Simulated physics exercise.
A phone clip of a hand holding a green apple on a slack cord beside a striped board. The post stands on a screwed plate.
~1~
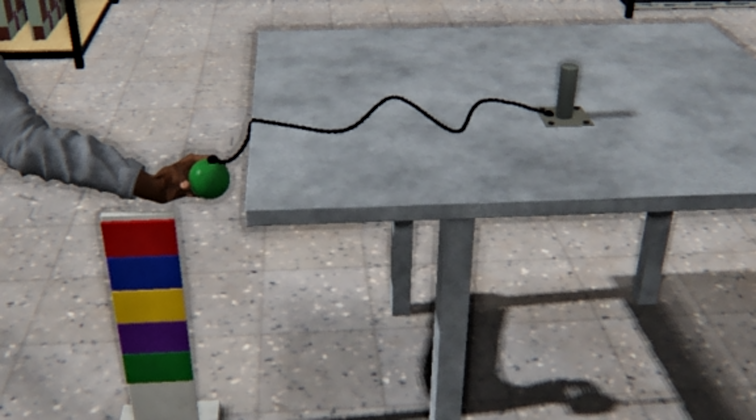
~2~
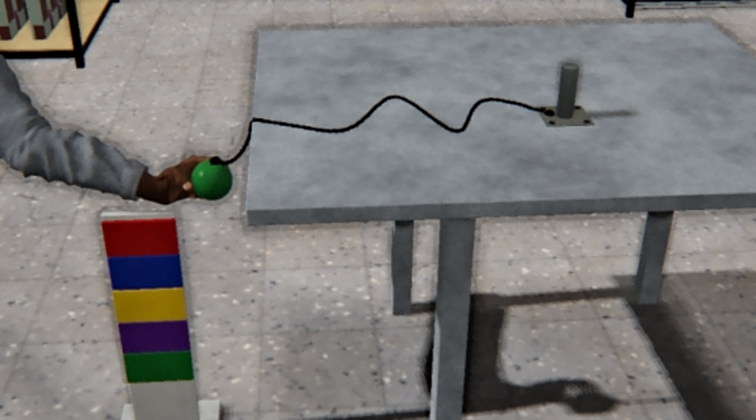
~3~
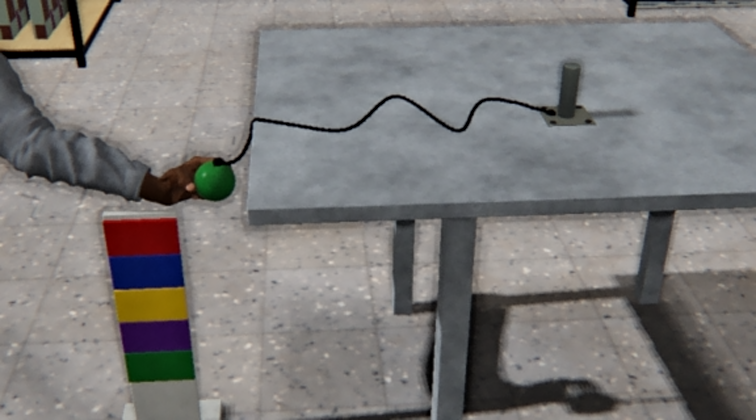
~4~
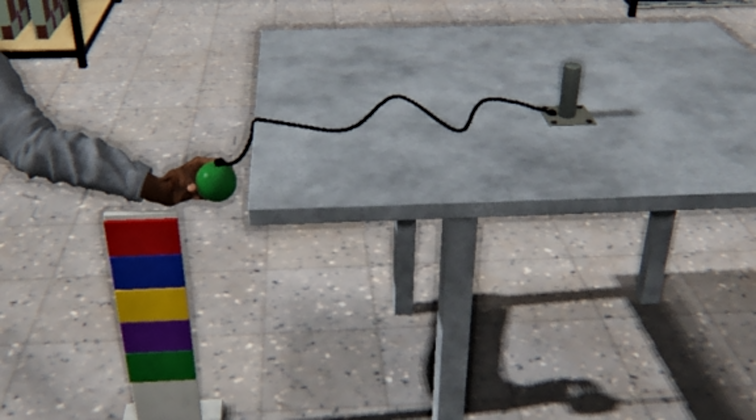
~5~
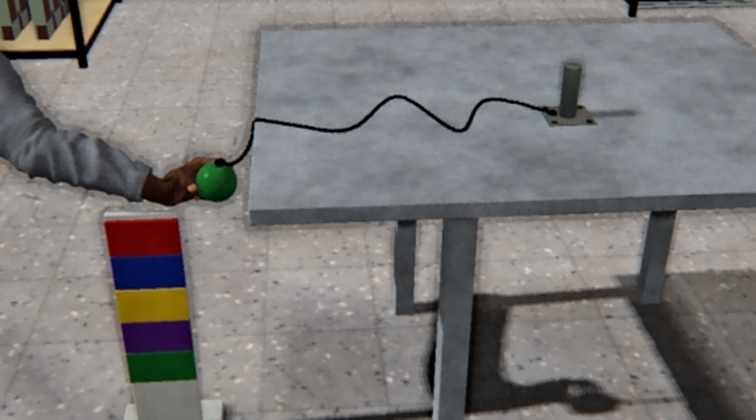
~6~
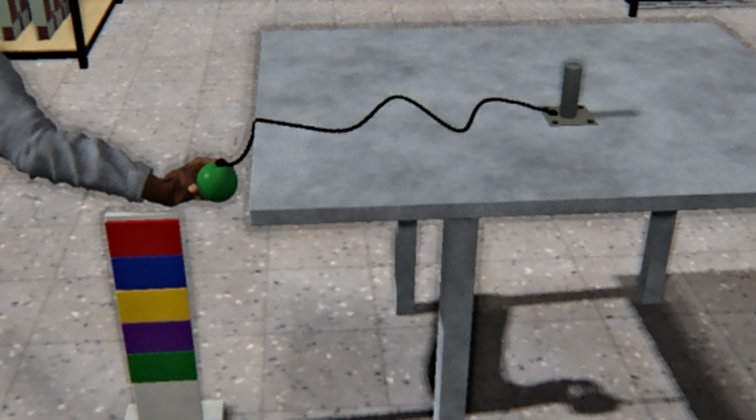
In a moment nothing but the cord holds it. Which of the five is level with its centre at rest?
The cord holds its middle at purple.
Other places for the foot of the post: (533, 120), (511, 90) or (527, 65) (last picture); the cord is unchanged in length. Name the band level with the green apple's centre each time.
Taking them in turn: Green; green; purple.
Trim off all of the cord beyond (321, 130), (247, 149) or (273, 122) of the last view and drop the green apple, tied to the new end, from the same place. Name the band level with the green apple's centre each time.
Taking them in turn: Red; yellow; blue.
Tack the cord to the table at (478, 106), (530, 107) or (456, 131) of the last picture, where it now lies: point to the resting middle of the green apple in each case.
In that order: (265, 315), (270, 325) and (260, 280).
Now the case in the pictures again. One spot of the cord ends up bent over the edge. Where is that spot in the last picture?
Near (380, 106).
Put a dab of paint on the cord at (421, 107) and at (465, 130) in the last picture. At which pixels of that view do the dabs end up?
They go to (322, 120) and to (397, 118).
Soon after, apple near (282, 334); level with purple.
After that, apple near (258, 334); level with purple.
In the end, apple near (271, 336); level with purple. At purple.
